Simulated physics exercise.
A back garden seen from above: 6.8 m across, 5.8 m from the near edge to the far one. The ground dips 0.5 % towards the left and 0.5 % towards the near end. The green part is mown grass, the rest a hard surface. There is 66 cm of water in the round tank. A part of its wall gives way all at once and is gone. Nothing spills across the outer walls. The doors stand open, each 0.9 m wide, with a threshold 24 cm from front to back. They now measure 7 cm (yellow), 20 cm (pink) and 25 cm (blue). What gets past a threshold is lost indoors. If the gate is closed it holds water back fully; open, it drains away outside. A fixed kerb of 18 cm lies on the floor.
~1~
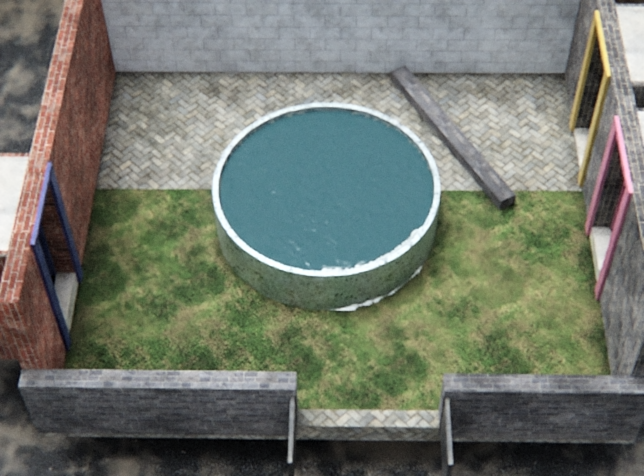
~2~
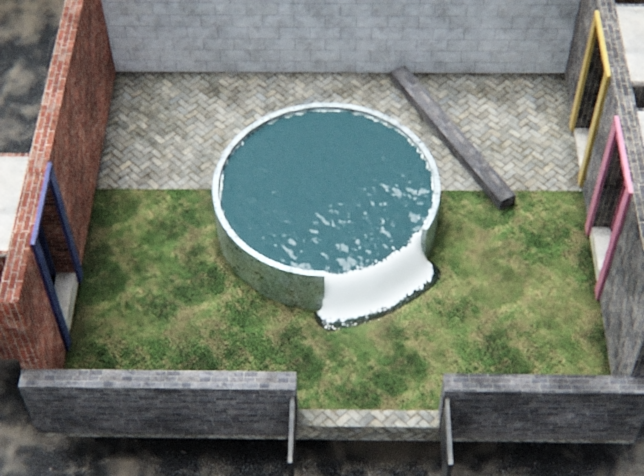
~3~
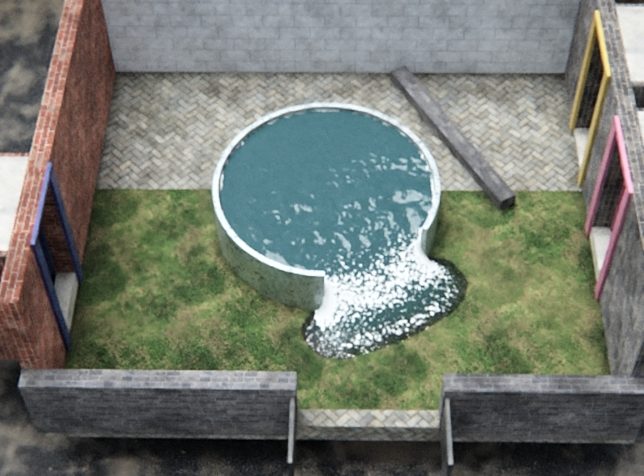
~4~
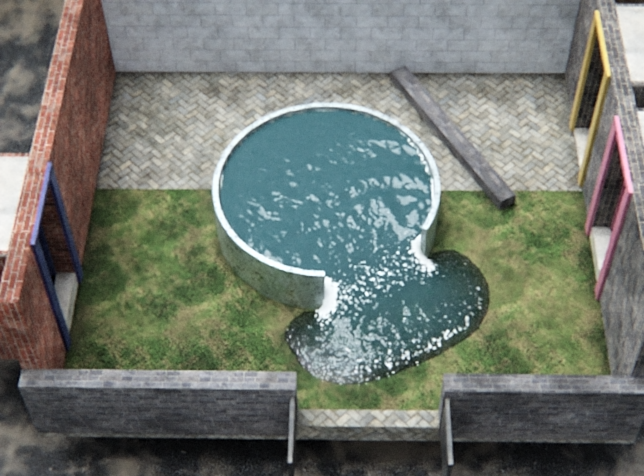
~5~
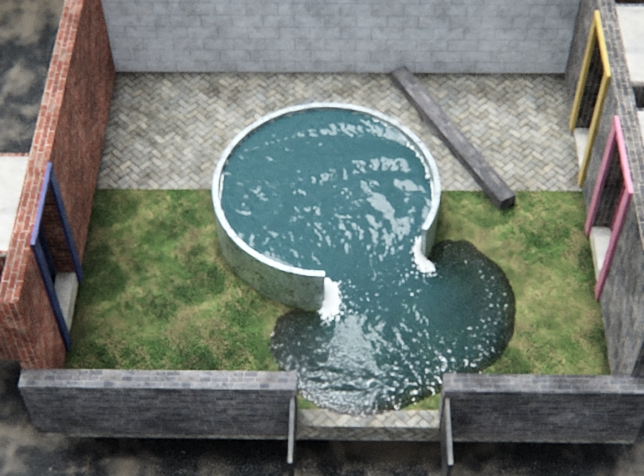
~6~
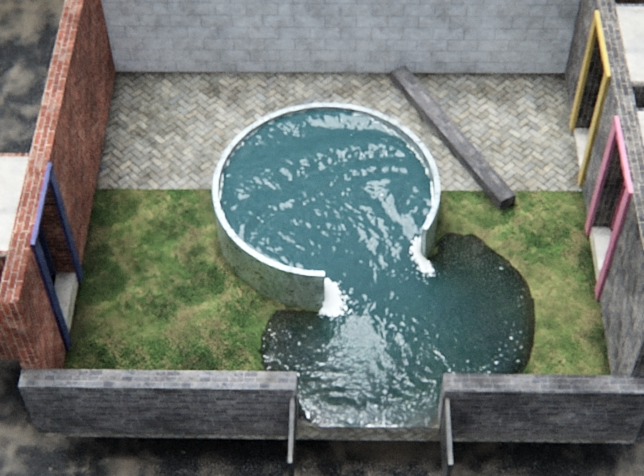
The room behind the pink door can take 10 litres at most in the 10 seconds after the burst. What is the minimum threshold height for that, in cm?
It would have to be roughly 11 cm high.
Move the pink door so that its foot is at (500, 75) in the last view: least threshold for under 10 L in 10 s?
Roughly 11.5 cm.
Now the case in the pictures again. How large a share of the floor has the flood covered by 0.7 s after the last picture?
Near 25 per cent is wet.
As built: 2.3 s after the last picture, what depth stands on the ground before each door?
In cm: Yellow 0, pink 14, blue 0.
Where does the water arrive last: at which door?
It is the blue one.
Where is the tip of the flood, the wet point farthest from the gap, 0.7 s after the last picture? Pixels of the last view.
At about (606, 411).
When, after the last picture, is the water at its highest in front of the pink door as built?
Around 2.6 s.
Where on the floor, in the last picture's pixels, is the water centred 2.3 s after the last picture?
Around (389, 267).
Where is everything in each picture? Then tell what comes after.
The first frame shows the round tank at (326, 188) is whole and still, 66 cm deep; the pink door at (608, 215) is dry.
In the second frame, water pours out at (380, 285) and has run 0.3 m, to (431, 280); about 7 cm deep outside, 66 cm at the back.
In the third frame, water pours out at (380, 286) and has run 0.7 m, to (344, 354); about 11 cm deep outside, 66 cm at the back.
In the fourth frame, the gap is at (380, 287), the front 1.1 m out at (475, 323); the back of the round tank holds 66 cm.
In the fifth frame, the gap is at (380, 287), the front 1.6 m out at (483, 363); the back of the round tank holds 66 cm.
In the sixth frame, the gap is at (380, 286), the front 2.0 m out at a hidden place; the back of the round tank holds 64 cm; the pink door at (608, 215), 2.9 m from the gap, is still 1.1 m from the nearest water.
Then, 0.7 s after the last picture water covers 25 % of the floor, deepest (35 cm) near (457, 409); it has not reached the pink door.
Then, 2.3 s after the last picture water covers 30 % of the floor, deepest (36 cm) near (576, 411); 14 cm at the pink door, 0 litres in over its 20 cm threshold.
Then, 9.3 s after the last picture water covers 85 % of the floor, deepest (15 cm) near (427, 100); 8 cm at the pink door, 0 litres in over its 20 cm threshold.
At the pink door as built, the water peaked near 15 cm, 2.5 s after the last picture.
Run again over the same 10 s with other heights there, 22 litres in over 9.5 cm, 3 litres over 13 cm. The limit of 10 litres is kept from about 11 cm up.
